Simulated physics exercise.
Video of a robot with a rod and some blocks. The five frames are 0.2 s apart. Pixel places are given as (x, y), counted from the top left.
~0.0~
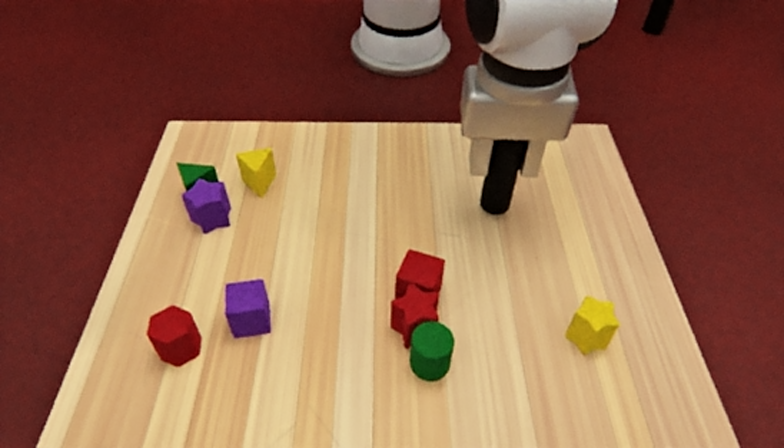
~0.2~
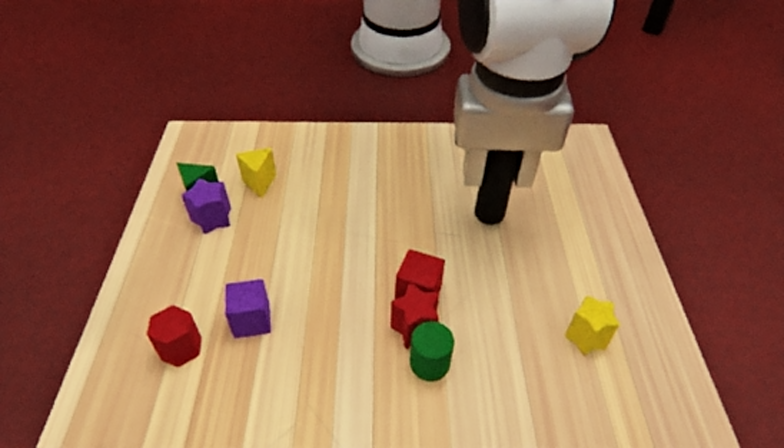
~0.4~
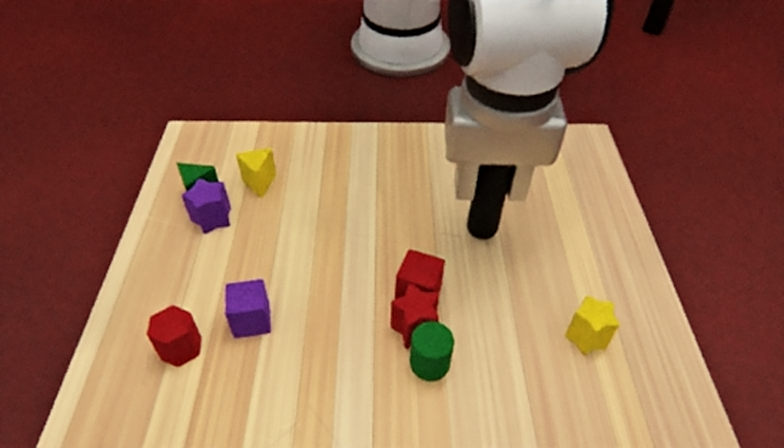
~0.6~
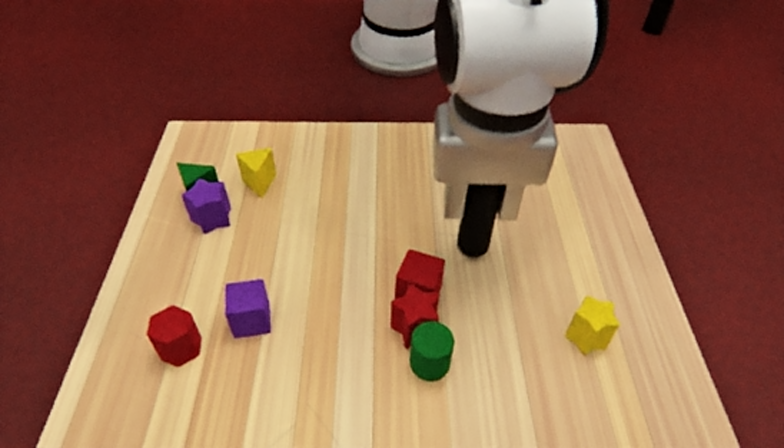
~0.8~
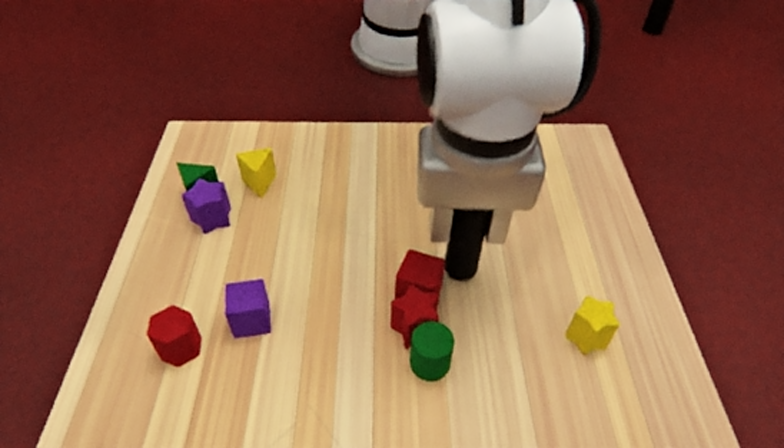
A white robot arm with a black rod reaches over a pale striped wooden board on a dark red floor, seen from above and in front by a still camera. A red cube, red star and green cylinder cluster near the centre, with a yellow star to the right and purple, red, green and yellow blocks at left. The arm moves the rod steadily nearer and slightly left, close beside the red cube, while the blocks stay still.
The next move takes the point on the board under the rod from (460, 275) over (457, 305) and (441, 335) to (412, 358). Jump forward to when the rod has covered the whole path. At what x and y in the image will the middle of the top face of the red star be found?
The centre of its top face lies at (388, 310).
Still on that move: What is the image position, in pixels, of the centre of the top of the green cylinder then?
The middle of the upper face of the green cylinder will lie at about (416, 373) in the picture.
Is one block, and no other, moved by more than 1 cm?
No, I don't think so.
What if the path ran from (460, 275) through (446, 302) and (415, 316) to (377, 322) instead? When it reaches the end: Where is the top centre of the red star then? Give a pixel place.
Its top middle is near (375, 329).
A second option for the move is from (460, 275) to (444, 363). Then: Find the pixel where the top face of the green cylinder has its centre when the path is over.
The middle of its top is at (418, 365).
The first path, step by step. One third of the way, rod (458, 300); nothing pushed yet.
Two thirds of the way, rod (442, 329); red star (408, 306); green cylinder (431, 343).
At the end, rod (413, 352); red star (388, 310), turned 45° clockwise; red square piece unmoved; green cylinder (416, 373).
